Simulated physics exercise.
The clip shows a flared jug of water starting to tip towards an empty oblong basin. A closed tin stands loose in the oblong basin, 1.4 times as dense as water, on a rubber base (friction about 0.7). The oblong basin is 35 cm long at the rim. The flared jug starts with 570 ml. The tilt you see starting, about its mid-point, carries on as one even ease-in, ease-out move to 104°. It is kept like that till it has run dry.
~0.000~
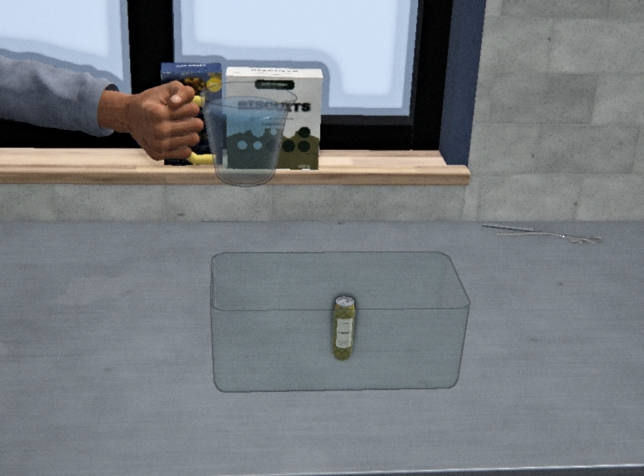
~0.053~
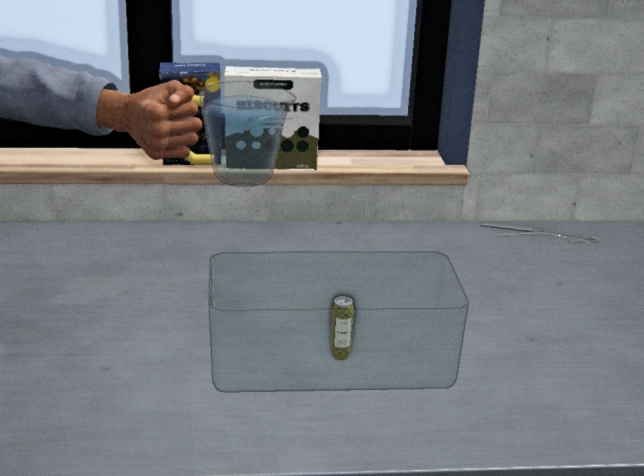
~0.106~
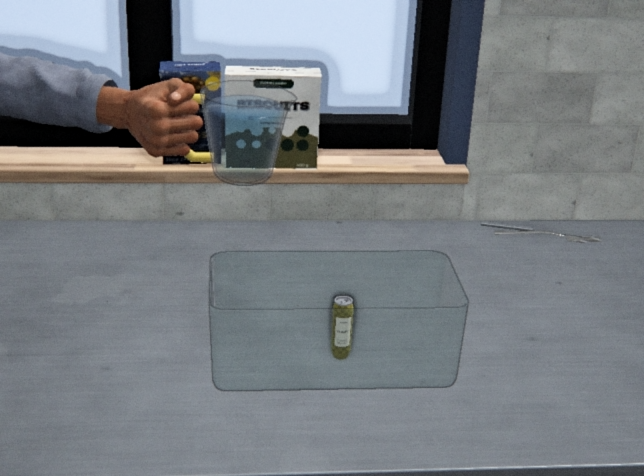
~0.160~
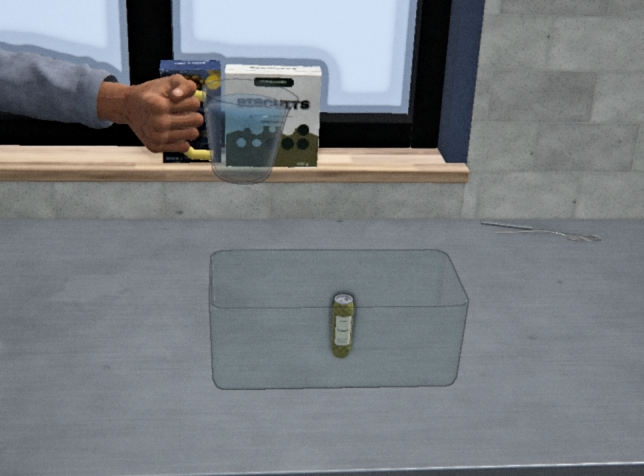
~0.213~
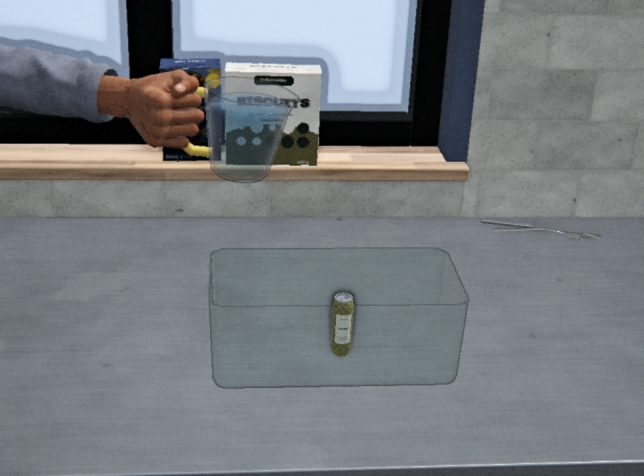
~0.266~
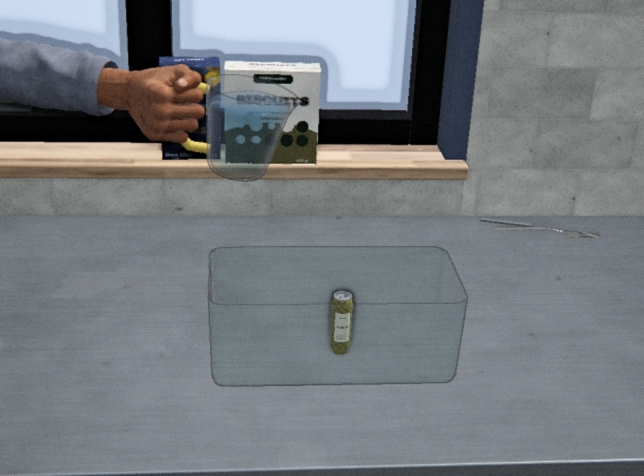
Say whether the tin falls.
The tin stays up.
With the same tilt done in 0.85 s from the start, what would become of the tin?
The tin remains upright.
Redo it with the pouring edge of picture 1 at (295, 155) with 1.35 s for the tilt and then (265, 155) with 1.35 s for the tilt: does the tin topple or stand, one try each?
First it falls; then it stays up.
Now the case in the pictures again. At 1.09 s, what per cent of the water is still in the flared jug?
Near 20 in a hundred.
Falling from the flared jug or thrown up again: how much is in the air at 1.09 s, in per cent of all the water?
About 26 per cent.
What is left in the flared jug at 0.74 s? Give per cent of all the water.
Near 76 in a hundred.
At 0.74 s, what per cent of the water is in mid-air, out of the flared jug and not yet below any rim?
Some 20 per cent.
Then, 0.74 s in, the tilt is 60° and 76 per cent is still to pour; the tin stands where it began.
Then, 1.09 s in, the tilt is 95° and 20 per cent is still to pour; the tin stands where it began.
Then, 1.45 s in, the tilt is 104° and 0 per cent is still to pour; the tin stands where it began.
Then, 1.85 s in, the tilt is 104° and 0 per cent is still to pour; the tin stands where it began.
Finally, the tin stands where it began.
